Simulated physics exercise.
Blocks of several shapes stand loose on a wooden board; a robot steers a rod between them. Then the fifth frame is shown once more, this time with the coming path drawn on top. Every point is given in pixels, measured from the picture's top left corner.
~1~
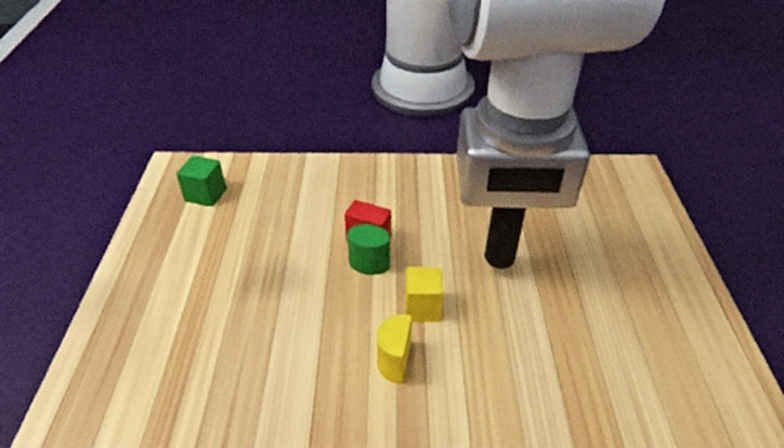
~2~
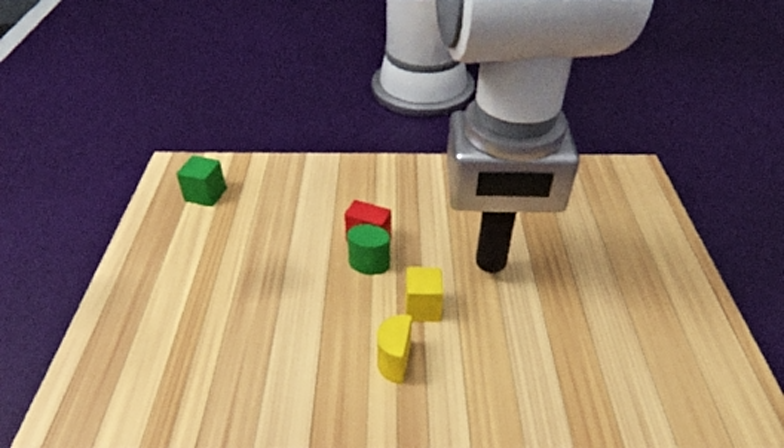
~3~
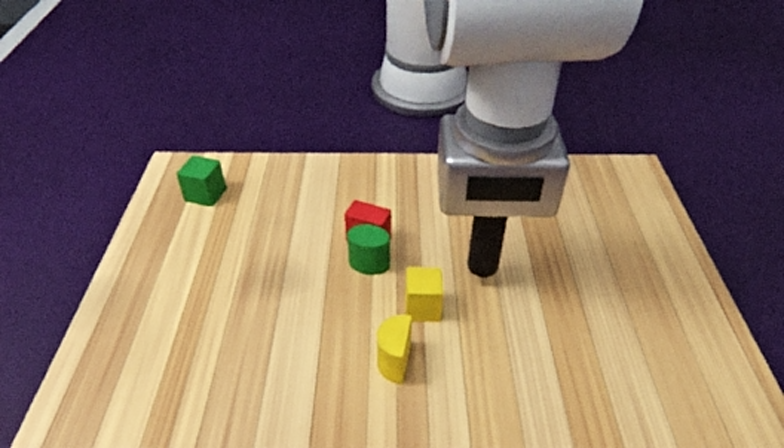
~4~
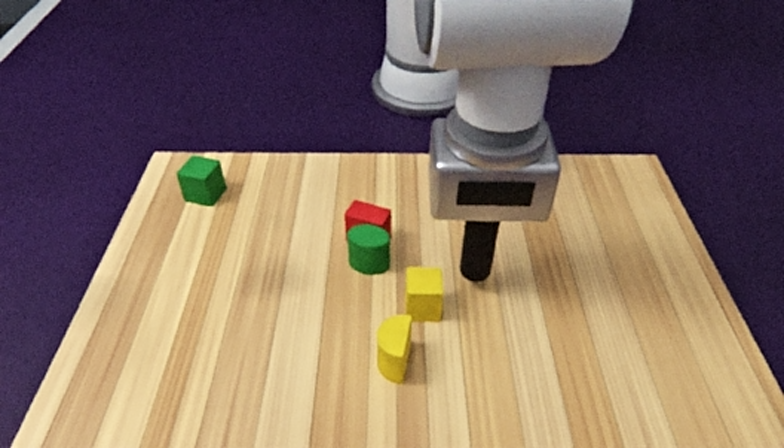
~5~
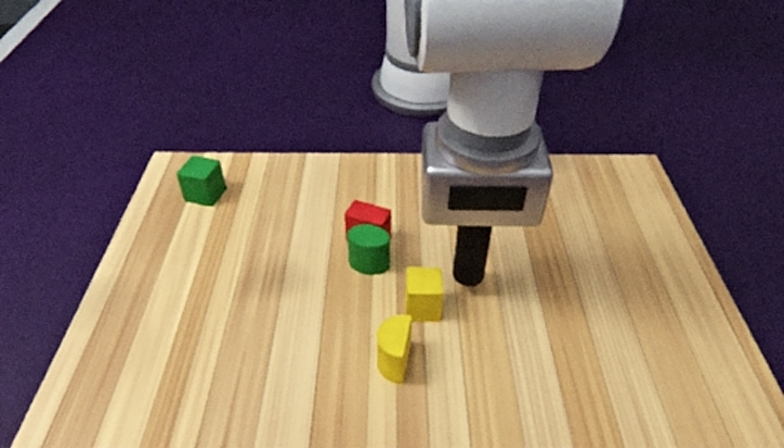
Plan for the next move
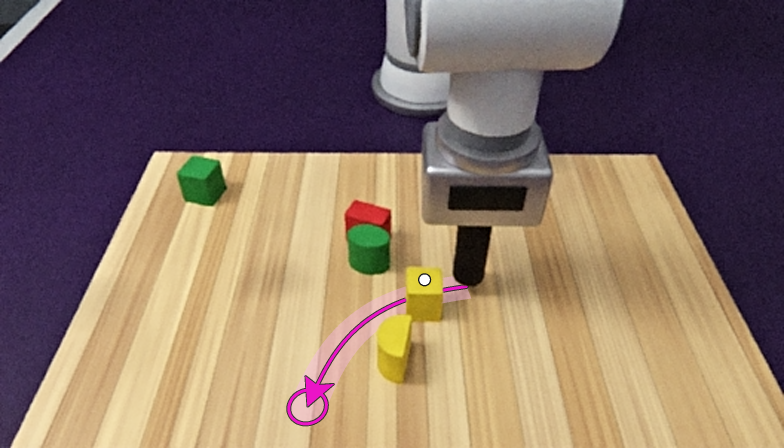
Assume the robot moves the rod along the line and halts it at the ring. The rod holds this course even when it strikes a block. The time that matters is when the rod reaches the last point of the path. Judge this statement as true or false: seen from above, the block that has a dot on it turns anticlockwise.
That statement is accurate.
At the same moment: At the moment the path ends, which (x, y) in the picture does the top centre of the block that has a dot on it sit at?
The top centre is at (385, 318).
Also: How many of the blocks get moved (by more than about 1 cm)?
My best guess is that a pair of blocks move over 1 cm.
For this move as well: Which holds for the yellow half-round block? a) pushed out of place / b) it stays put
Answer: A.
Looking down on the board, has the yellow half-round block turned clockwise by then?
My answer is yes.
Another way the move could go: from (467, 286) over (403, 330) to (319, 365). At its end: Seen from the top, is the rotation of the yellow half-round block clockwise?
I'd say no.
The drawn path runs from (467, 286) over (399, 302) and (344, 342) to (308, 407); the dot is on the yellow four-sided block.
On the path given first. One third of the way, rod (399, 292); yellow half-round block (396, 336); yellow four-sided block (396, 301), turned 80° anticlockwise.
Two thirds of the way, rod (342, 333); yellow half-round block (403, 349), turned 25° clockwise; yellow four-sided block (385, 318).
At the end, rod (306, 397); green oval not moved; yellow half-round block (403, 348), turned 25° clockwise; yellow four-sided block (385, 318), turned 140° anticlockwise.
